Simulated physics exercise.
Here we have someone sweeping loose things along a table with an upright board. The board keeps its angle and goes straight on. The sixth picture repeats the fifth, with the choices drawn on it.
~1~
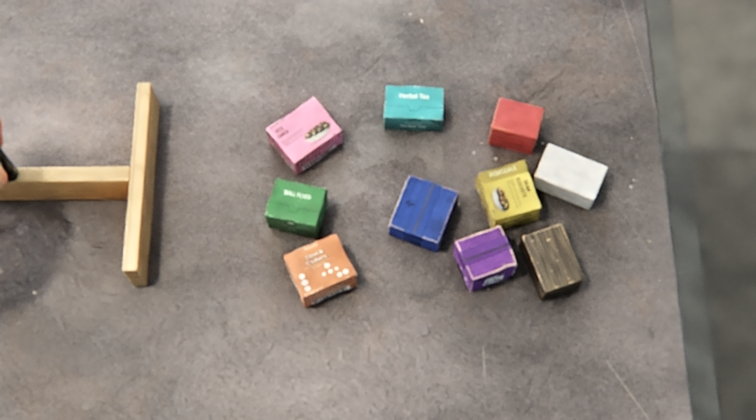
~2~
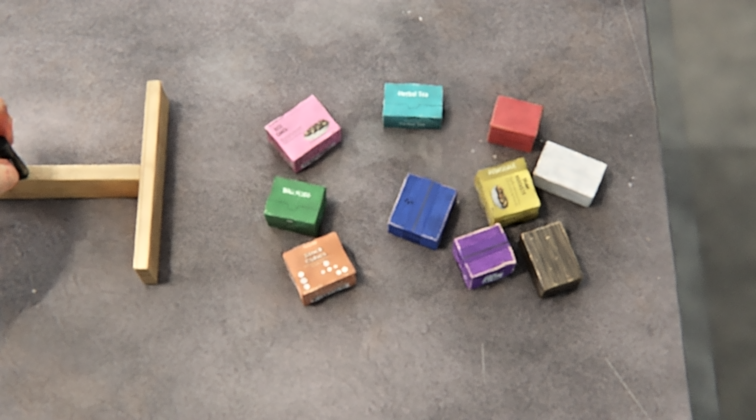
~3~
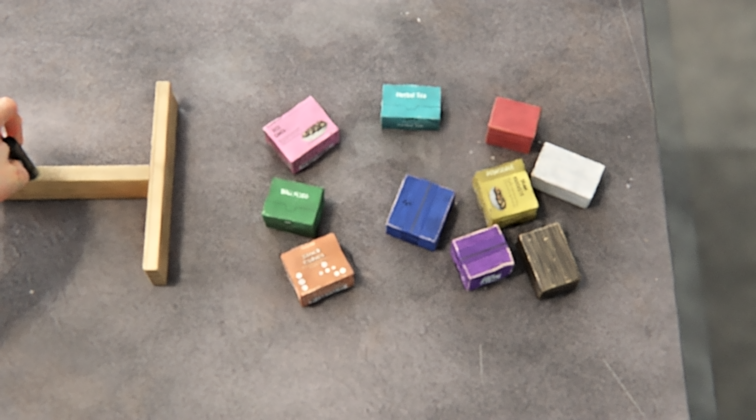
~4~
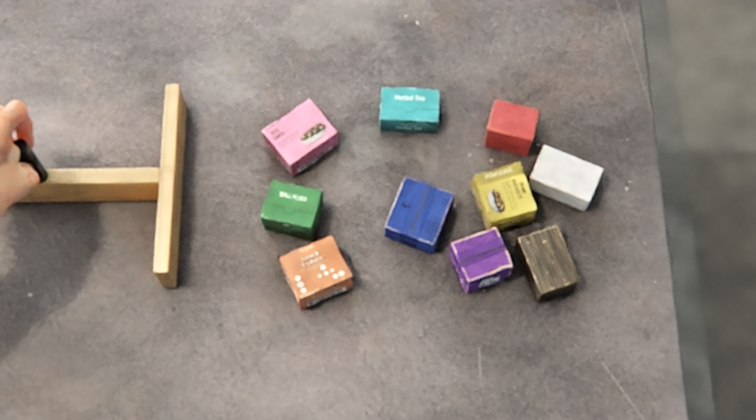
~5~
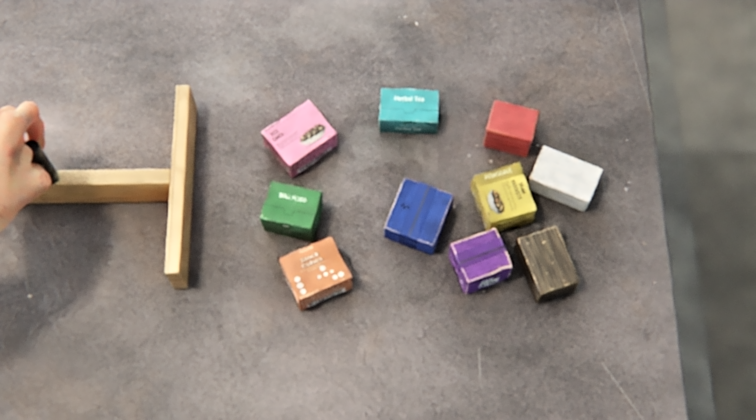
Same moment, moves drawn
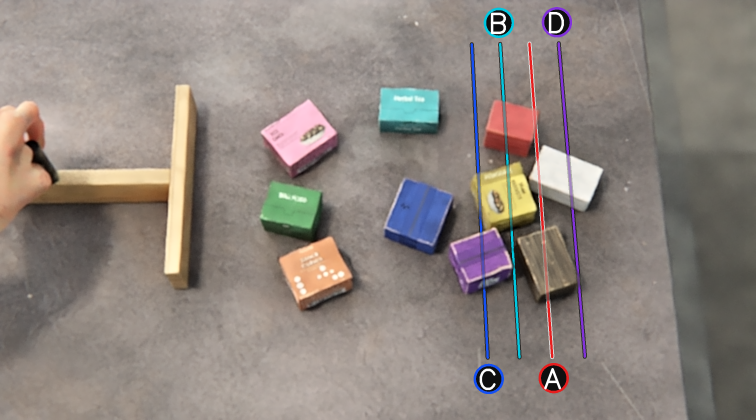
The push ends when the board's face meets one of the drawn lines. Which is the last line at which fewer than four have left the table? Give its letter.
Up to line D.
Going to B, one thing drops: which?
The white block goes over.
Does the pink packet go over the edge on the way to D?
No.
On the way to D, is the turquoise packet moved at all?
Yes.
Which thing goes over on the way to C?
It is the white block.
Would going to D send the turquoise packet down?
No.
On the marked copy, A at (540, 191); B at (509, 192); C at (479, 192); D at (571, 191).
Following D. Soon after the start, board (319, 174); turquoise packet (419, 109); orange packet (358, 286).
Later, board (461, 173); white block (650, 170); yellow packet (597, 197).
In the end, board (573, 171); yellow packet over the edge; white block over the edge; two fallen.
As for the rest, A is within the limit but short; B is within the limit but short; C is within the limit but short.
